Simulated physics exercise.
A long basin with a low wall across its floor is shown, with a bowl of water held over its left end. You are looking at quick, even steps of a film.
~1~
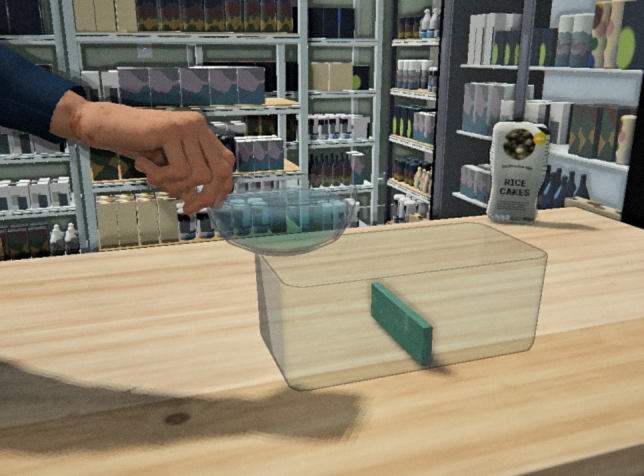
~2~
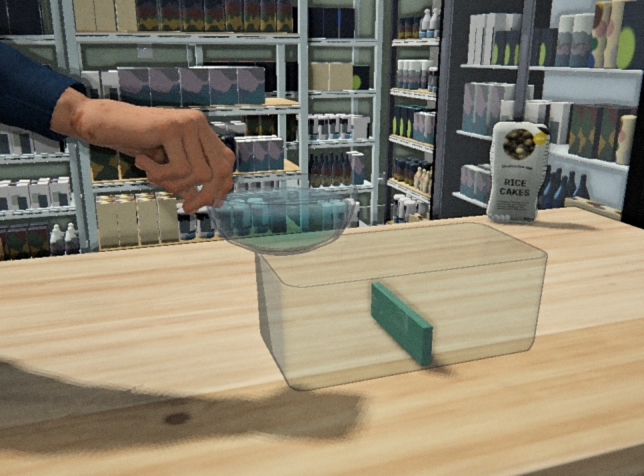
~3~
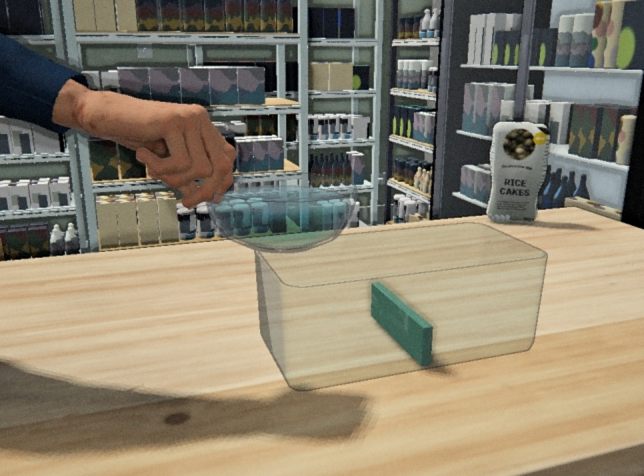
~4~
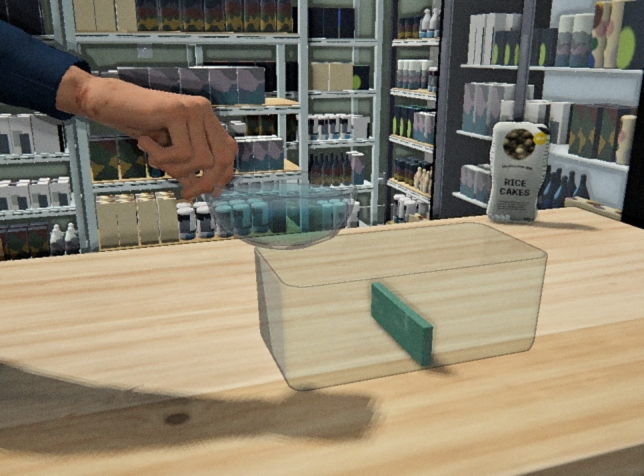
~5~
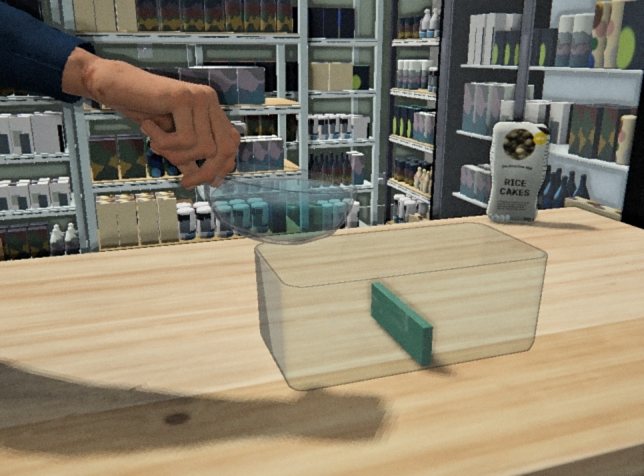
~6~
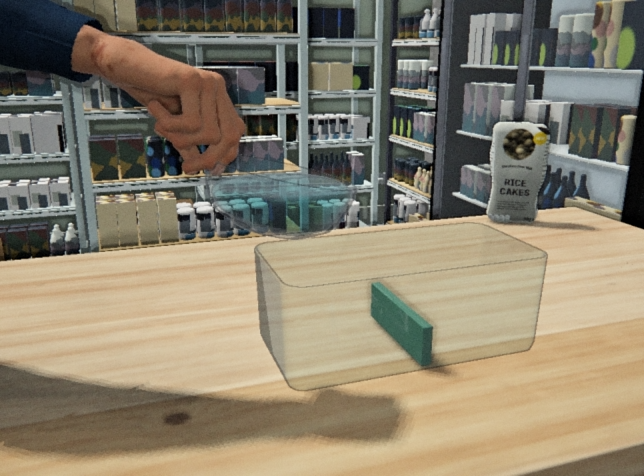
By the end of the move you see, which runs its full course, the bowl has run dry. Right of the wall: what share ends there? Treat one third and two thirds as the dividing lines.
By the end, over two thirds sits to the right of the wall.
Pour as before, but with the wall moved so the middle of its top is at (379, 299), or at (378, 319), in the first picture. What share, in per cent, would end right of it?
In order, near 95 and 90 in a hundred.
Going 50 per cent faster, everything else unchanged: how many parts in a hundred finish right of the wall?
I'd say close to 85 per cent.
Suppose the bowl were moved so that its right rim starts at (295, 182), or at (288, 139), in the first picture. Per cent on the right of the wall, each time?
Close to 0 in a hundred, then close to 5 in a hundred.
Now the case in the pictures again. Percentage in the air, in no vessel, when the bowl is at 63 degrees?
Roughly 35 percent.
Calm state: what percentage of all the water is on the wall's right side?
Share approx. 85 %.
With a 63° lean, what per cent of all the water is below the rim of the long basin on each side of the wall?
10 % left, 15 % right.
A moment on, the bowl is tipped part way and 40 per cent is still to pour, 8 is left of the wall and 15 right of it.
Next, the bowl is tipped on its side and 2 per cent is still to pour, 11 is left of the wall and 80 right of it.
Then the bowl is tipped right over and 0 per cent is still to pour, 14 is left of the wall and 86 right of it.
Later the bowl is tipped right over and 0 per cent is still to pour, 14 is left of the wall and 86 right of it.
Finally, 14 per cent lies left of the wall, 86 right of it and 0 outside.
